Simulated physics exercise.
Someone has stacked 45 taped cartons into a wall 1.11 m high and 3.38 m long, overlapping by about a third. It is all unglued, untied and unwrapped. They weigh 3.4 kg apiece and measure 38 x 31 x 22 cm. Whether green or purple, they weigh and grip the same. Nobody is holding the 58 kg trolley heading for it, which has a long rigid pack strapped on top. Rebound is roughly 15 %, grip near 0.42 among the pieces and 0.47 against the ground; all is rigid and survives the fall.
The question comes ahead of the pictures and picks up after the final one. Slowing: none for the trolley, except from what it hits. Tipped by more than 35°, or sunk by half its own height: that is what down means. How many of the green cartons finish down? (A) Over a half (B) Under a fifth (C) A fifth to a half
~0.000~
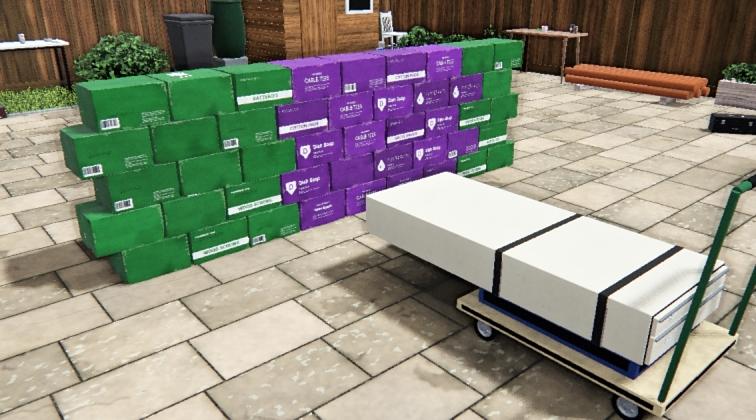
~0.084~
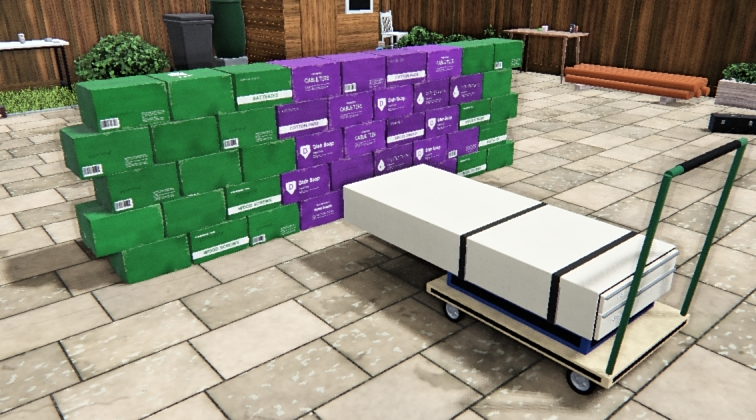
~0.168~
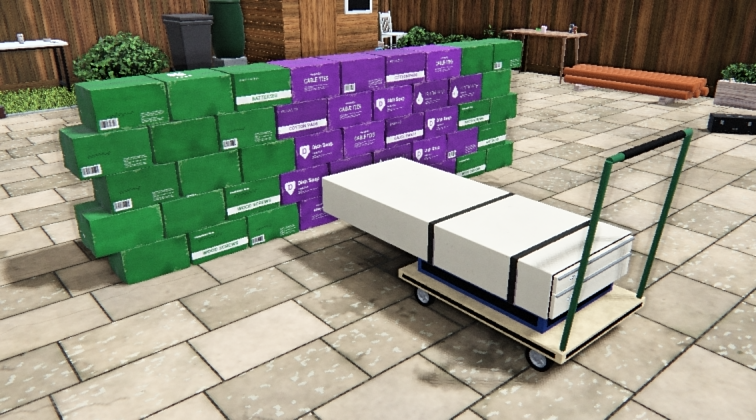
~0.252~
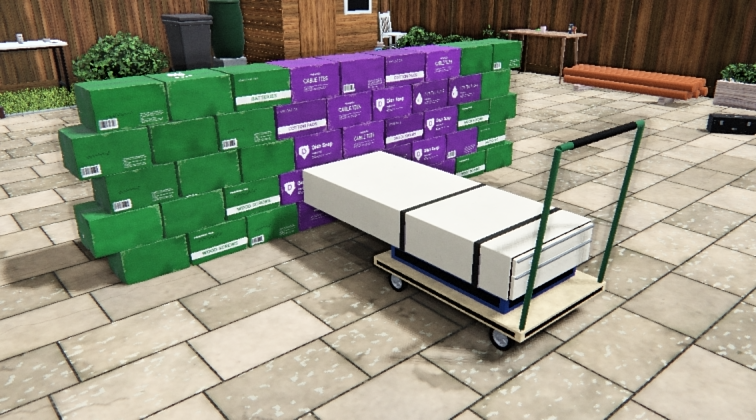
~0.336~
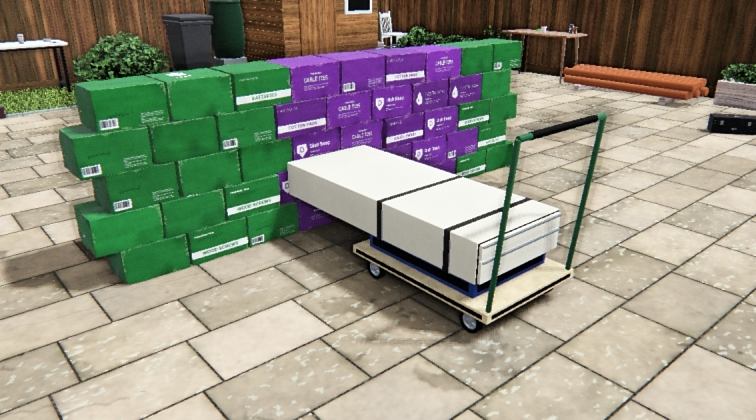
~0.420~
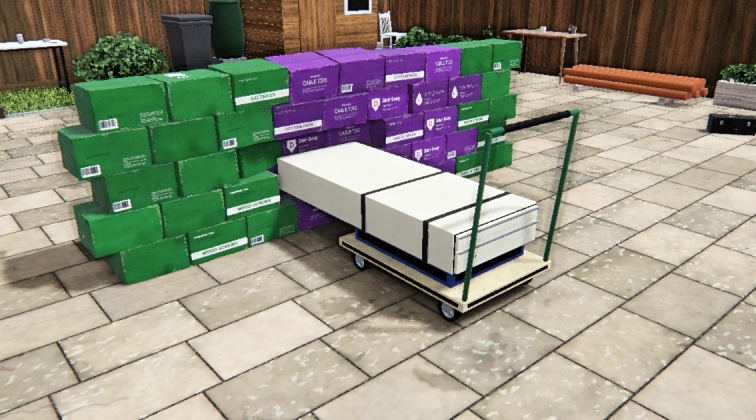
B.
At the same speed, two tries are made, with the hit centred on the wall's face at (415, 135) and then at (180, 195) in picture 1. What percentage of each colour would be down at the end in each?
You'd get green at 0 followed by 50, and purple at 30 followed by 10 percent.
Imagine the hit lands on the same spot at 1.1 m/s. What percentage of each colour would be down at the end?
Share down, in per cent: Green 0, purple 0.
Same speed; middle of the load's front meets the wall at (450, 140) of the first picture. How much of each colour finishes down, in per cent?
Result - green: 10 %; purple: 50 %.
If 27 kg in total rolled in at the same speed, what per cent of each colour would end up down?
You'd get green 0 and purple 0 percent.
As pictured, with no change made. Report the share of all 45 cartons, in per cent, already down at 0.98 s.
20 per cent.
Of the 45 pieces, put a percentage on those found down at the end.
About 20 per cent.
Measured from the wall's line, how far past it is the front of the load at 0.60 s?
About 40 cm.
After 0.60 s, load 42 cm past the wall's line, still rolling; none of the 23 green cartons down (0 of 45 in all colours); top green carton leaning 7°.
After 0.98 s, load 80 cm past the wall's line, still rolling; none of the 23 green cartons down (8 of 45 in all colours); top green carton shifted 32 mm.
At rest (2.6 s), load 86 cm past the wall's line, stopped; none of the 23 green cartons down (8 of 45 in all colours); top green carton shifted 23 mm; top purple carton unmoved. That is 0 per cent. As the last picture would show them, middles, top green carton near (251, 86), top purple carton near (430, 63).
